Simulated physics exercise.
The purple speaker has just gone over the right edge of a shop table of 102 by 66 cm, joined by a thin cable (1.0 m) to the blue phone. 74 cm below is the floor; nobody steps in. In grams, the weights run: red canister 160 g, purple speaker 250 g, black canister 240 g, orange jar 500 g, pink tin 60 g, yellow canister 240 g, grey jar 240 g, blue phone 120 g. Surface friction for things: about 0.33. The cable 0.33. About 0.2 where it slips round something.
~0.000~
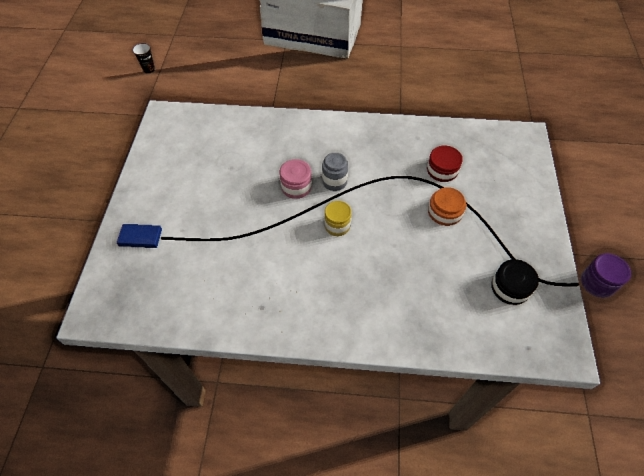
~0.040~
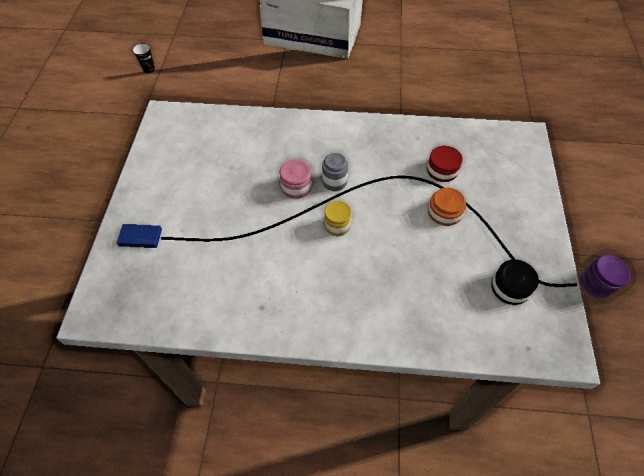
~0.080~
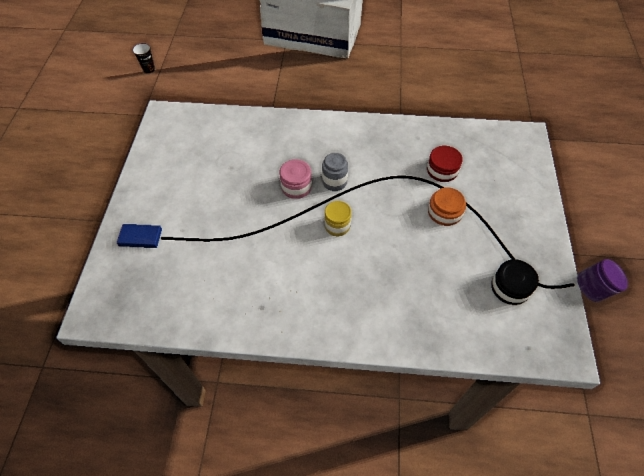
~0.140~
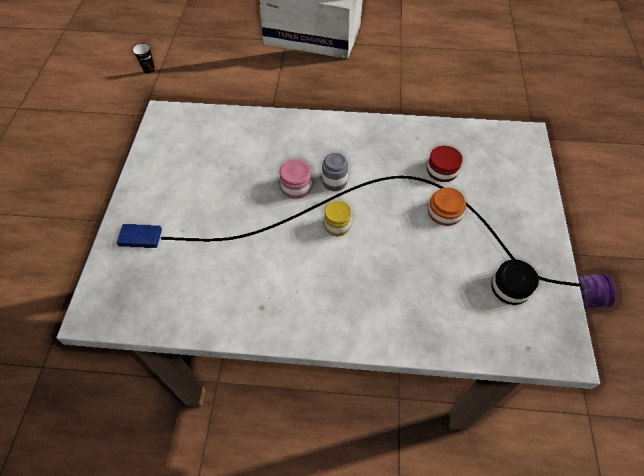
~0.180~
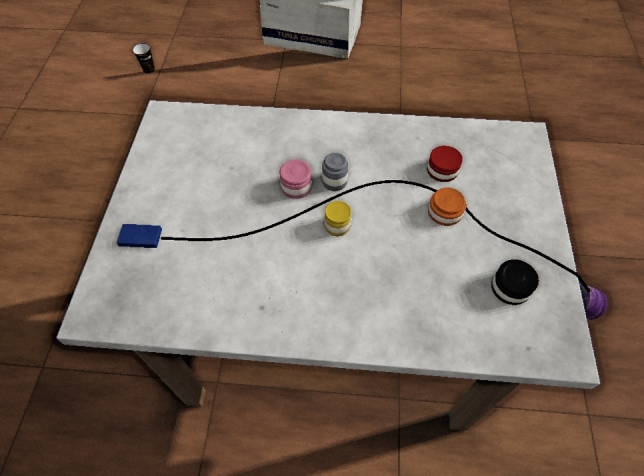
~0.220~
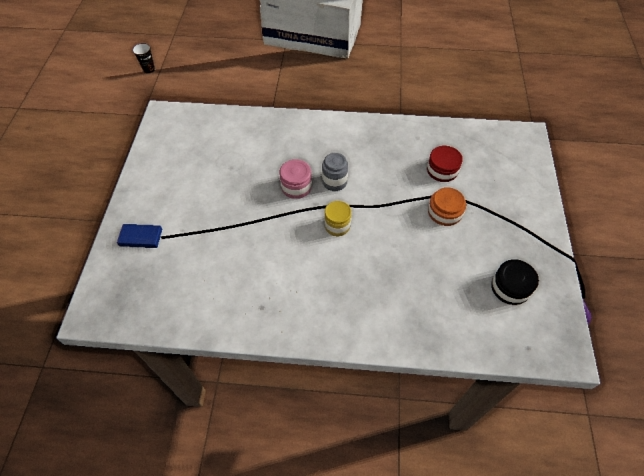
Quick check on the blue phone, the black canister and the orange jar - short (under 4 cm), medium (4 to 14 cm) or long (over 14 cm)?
Result: The blue phone ends up well away, the black canister ends up nearly in place, the orange jar ends up nearly in place.
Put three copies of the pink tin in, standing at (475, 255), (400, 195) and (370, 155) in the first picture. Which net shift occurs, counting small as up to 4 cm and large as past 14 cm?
Taken in order, they show only a little movement, a lot of movement, and finally only a little movement.
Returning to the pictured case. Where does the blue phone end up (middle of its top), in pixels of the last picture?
(418, 184).
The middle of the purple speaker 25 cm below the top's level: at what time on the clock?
At about 0.36 s.
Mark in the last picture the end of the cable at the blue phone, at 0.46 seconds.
Pixel estimate: (266, 212).
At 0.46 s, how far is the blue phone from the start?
Blue phone: 25 cm.
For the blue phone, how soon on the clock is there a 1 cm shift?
Blue phone at about 0.26 s on the clock.
After 0.5 s, the cable's tail end at (266, 212); blue phone 23 cm off its start, purple speaker over the edge.
After 0.7 s, the cable's tail end at (390, 184); blue phone 52 cm off its start, purple speaker over the edge, yellow canister 4 cm off its start.
After 1.0 s, the cable's tail end at (432, 179); blue phone 62 cm off its start at (418, 184), purple speaker over the edge, red canister 7 cm off its start at (470, 146).
After 1.2 s, the cable's tail end at (432, 179); blue phone 62 cm off its start, purple speaker over the edge, red canister 7 cm off its start.
After 2.4 s, the cable's tail end at (432, 179); blue phone 62 cm off its start at (418, 184), orange jar 1 cm off its start at (450, 202), black canister 0 cm off its start at (519, 276), purple speaker over the edge.
